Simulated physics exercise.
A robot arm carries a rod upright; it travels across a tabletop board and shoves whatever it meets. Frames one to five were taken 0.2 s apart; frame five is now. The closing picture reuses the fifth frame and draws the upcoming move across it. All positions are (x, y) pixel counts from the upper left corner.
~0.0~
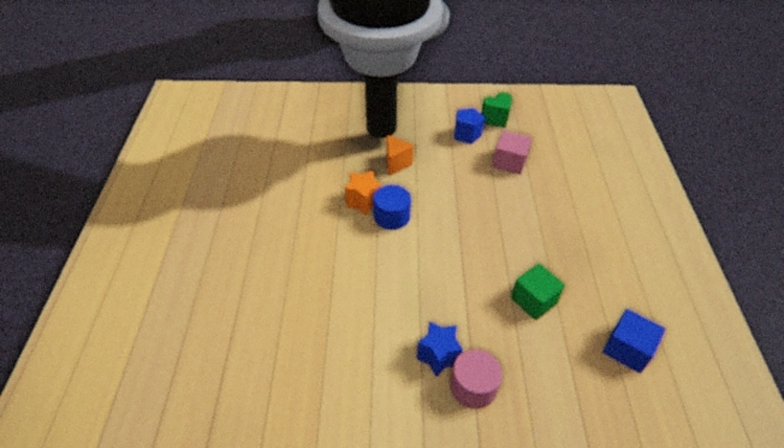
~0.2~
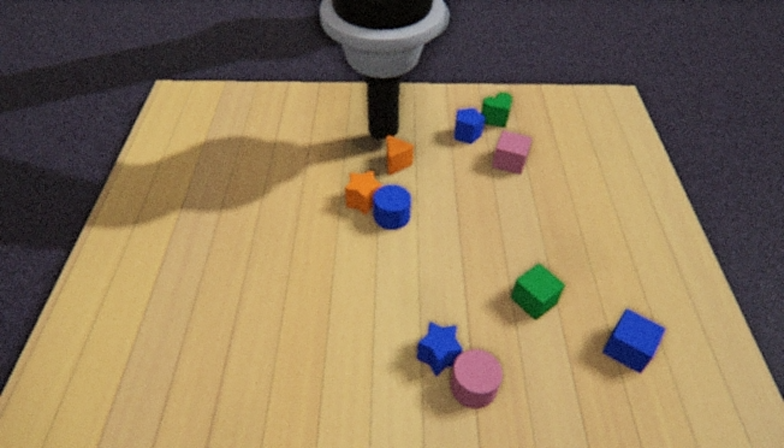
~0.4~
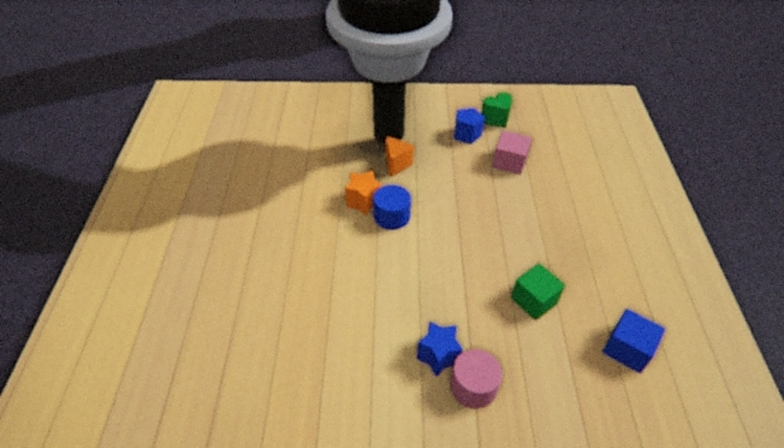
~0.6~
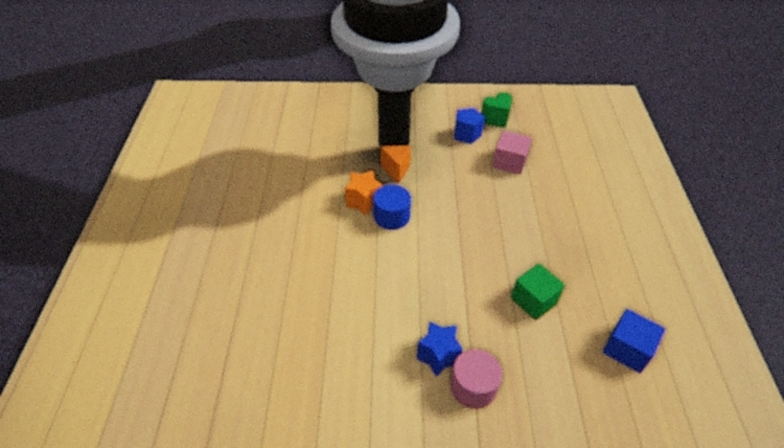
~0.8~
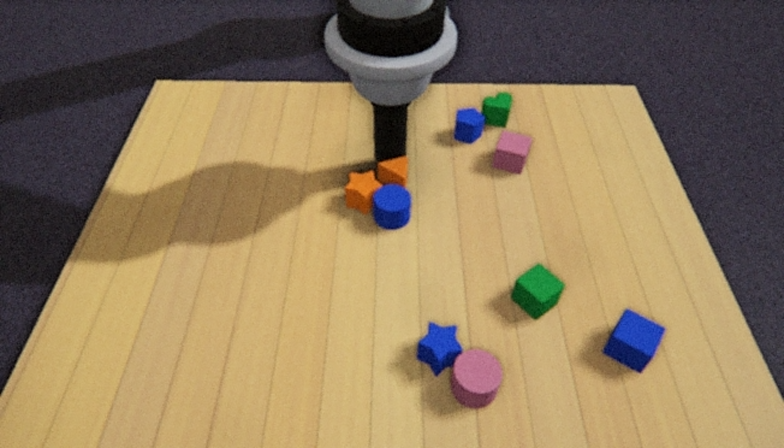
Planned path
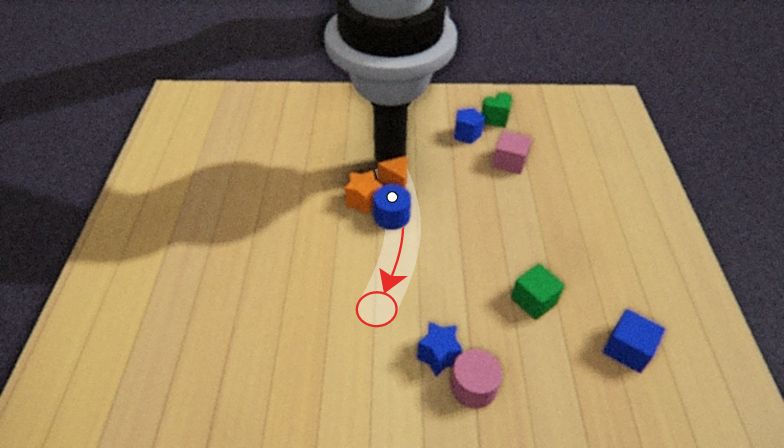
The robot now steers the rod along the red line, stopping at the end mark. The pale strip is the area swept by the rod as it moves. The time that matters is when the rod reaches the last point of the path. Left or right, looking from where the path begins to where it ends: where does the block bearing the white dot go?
Displaced right.
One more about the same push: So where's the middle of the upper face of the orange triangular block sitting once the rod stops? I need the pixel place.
(434, 215)
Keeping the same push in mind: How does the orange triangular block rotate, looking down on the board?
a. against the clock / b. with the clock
It's a.
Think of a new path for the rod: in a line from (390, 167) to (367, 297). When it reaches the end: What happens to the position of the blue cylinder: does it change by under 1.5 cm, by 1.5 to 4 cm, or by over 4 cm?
By the end of the path, it will have gone past 4 cm.
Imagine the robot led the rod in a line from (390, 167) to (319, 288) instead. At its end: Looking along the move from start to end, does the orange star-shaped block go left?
It seems not.
The line goes from (390, 167) by way of (402, 208) and (399, 256) to (377, 309); the dot is on the blue cylinder.
What follows on the original path. One third of the way, rod (402, 197); blue cylinder (395, 216); orange triangular block (427, 204).
Two thirds of the way, rod (399, 246); blue cylinder (378, 264); orange triangular block (434, 215), turned 65° anticlockwise.
At the end, rod (376, 299); orange star-shaped block unmoved; blue cylinder (339, 310); orange triangular block (434, 215), turned 65° anticlockwise.
